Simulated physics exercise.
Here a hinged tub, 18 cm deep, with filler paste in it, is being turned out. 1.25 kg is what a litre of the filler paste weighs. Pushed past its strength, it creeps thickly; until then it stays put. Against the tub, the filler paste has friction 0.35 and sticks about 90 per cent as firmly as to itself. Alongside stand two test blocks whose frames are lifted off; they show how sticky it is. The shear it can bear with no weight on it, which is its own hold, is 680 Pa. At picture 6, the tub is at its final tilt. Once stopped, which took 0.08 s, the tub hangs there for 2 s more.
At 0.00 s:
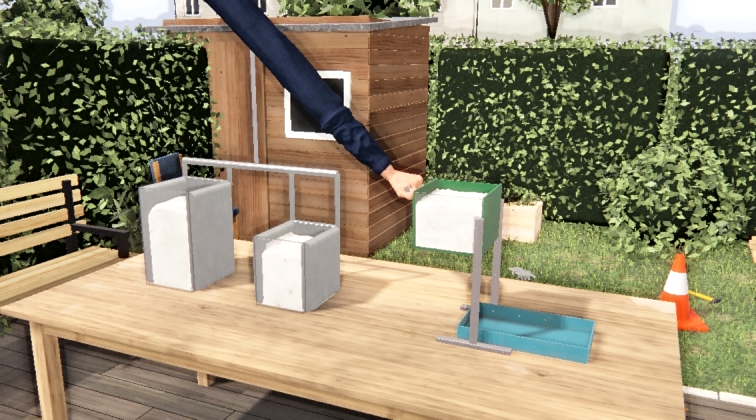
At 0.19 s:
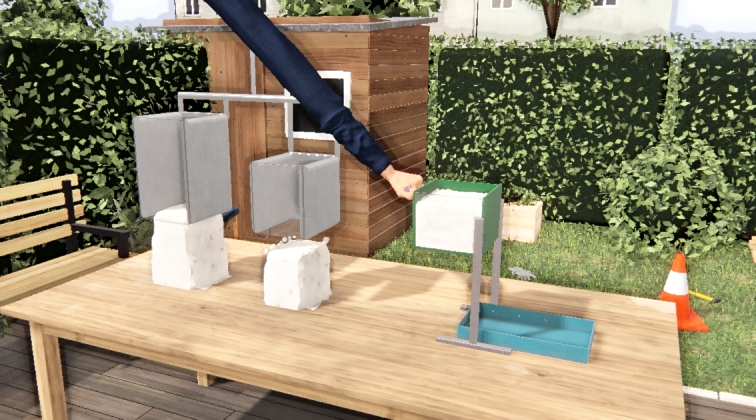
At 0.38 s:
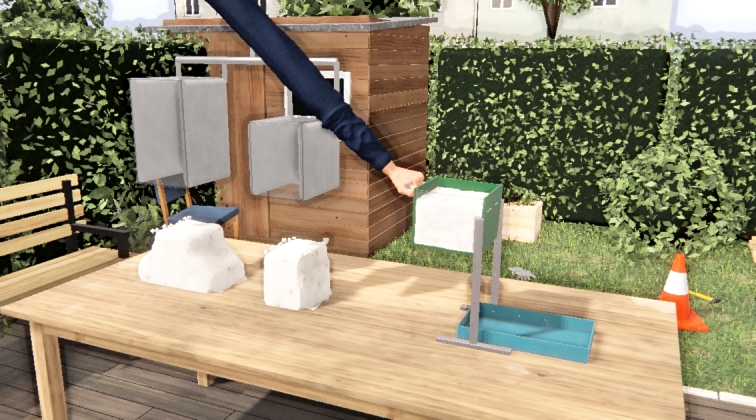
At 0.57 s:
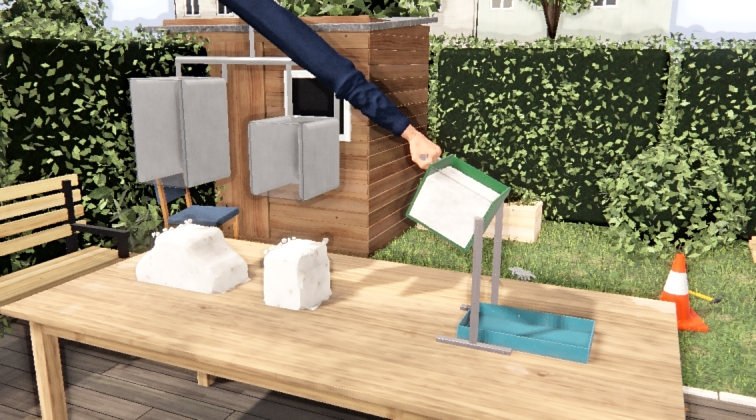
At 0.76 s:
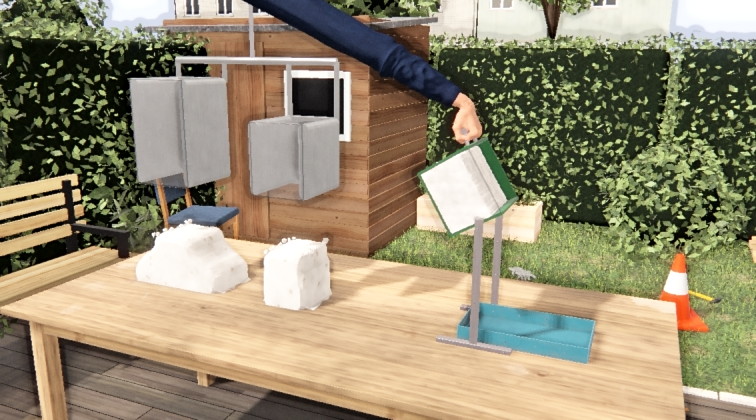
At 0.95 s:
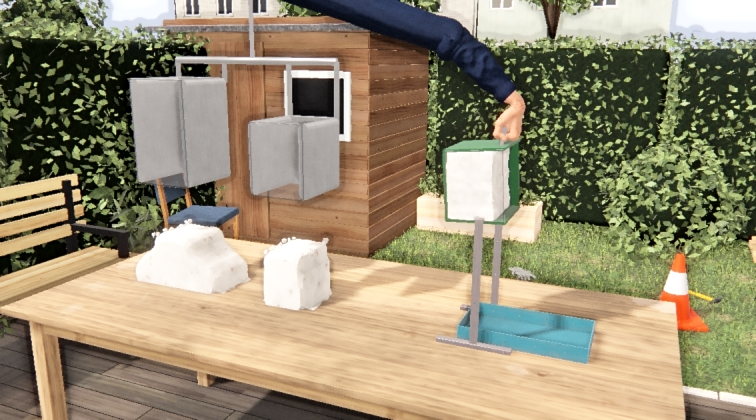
Garden table, grey moulds lifting off two white blocks, the larger slumping, then a hand tilting a green tub of white paste onto its side.
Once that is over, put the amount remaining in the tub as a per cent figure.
The amount remaining comes to about 100 %.
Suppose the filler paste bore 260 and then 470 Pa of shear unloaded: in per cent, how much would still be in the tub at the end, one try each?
The two runs give near 45 % and near 60 % respectively.
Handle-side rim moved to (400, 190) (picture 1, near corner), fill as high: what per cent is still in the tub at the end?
Some 50 percent would still be in the tub at the end.
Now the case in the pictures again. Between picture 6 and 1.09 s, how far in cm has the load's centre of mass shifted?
About 0 cm.
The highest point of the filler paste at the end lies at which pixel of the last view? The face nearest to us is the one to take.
(460, 158).
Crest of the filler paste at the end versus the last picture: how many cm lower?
Roughly 2 cm.
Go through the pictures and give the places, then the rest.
In the first frame, handle-side rim at (416, 192), tilt 0 degrees; crest of the filler paste at (471, 208); block heights 33 cm, 21 cm (left to right).
In the second frame, handle-side rim at (416, 192), tilt 0 degrees; crest of the filler paste at (471, 208); block heights 30 cm, 21 cm (left to right).
In the third frame, handle-side rim at (417, 189), tilt 2 degrees; crest of the filler paste at (421, 201); block heights 22 cm, 20 cm (left to right).
In the fourth frame, handle-side rim at (432, 166), tilt 26 degrees; crest of the filler paste at (431, 179); block heights 20 cm, 20 cm (left to right).
In the fifth frame, handle-side rim at (469, 148), tilt 59 degrees; crest of the filler paste at (458, 157); block heights 20 cm, 20 cm (left to right).
In the sixth frame, handle-side rim at (503, 151), tilt 86 degrees; crest of the filler paste at (493, 154); block heights 20 cm, 20 cm (left to right).
After 1.09 s, the tub is at 86 degrees and holds 100 %.
After 1.26 s, the tub is at 86 degrees and holds 100 %.
After 1.43 s, the tub is at 86 degrees and holds 100 %.
After 1.60 s, the tub is at 86 degrees and holds 100 %.
After 2.95 s, the tub is at 86 degrees and holds 100 %.
